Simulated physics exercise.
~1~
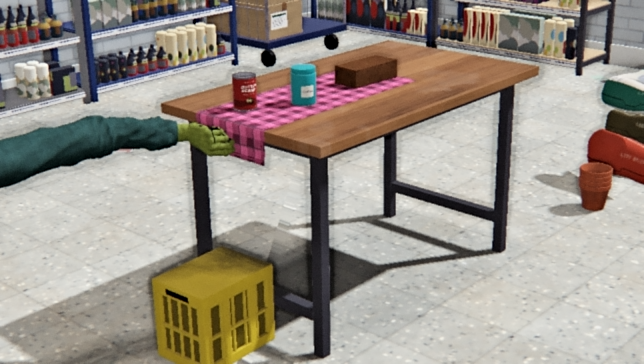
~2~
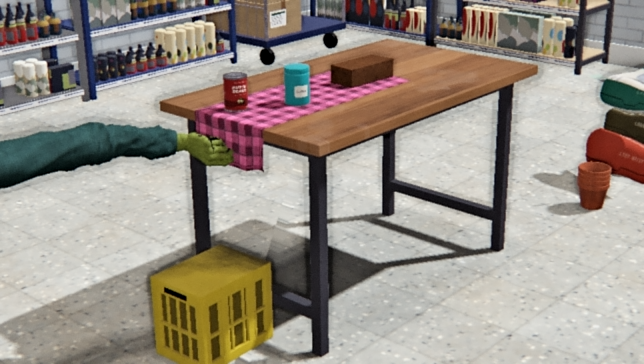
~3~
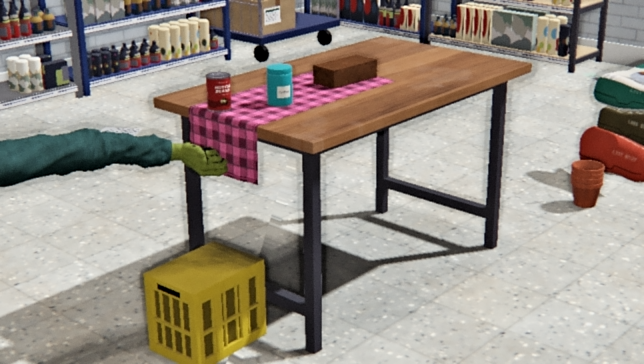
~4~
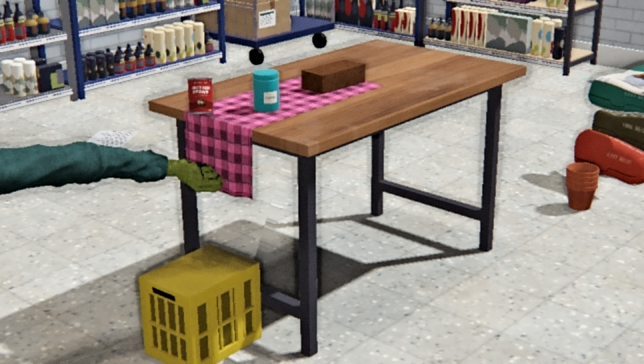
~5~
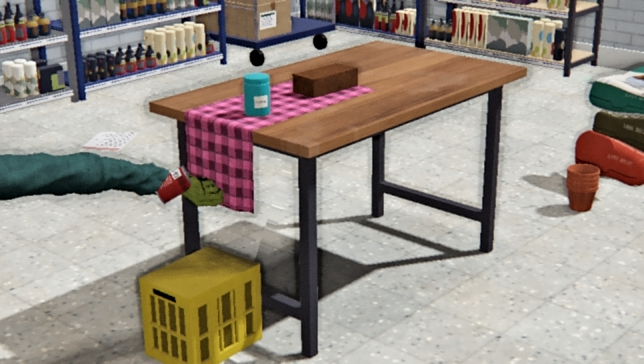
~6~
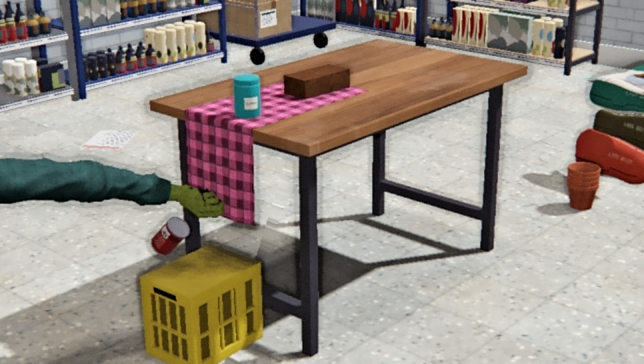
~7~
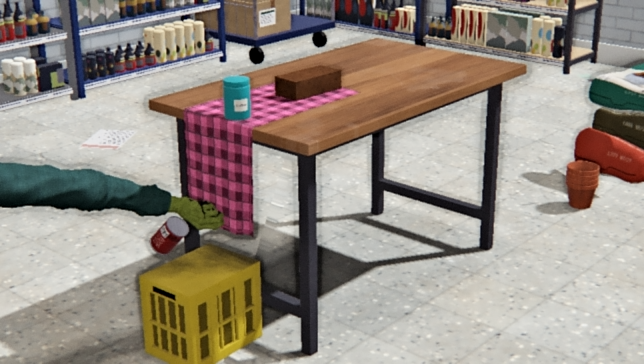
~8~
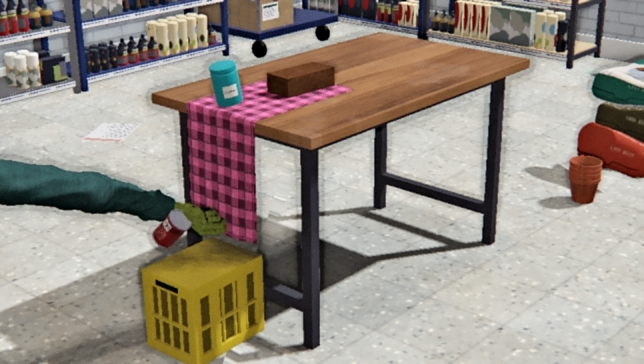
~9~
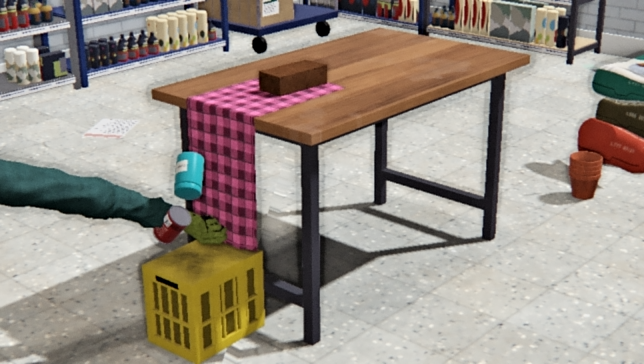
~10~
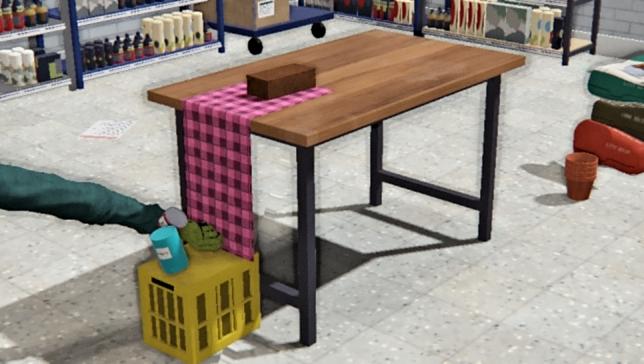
A green-gloved hand tugged a pink checked runner down over the left end of a wooden table, carrying off a red tin and then a turquoise jar. Both ended down by the hand at the yellow crate, while the brick stayed on the table.
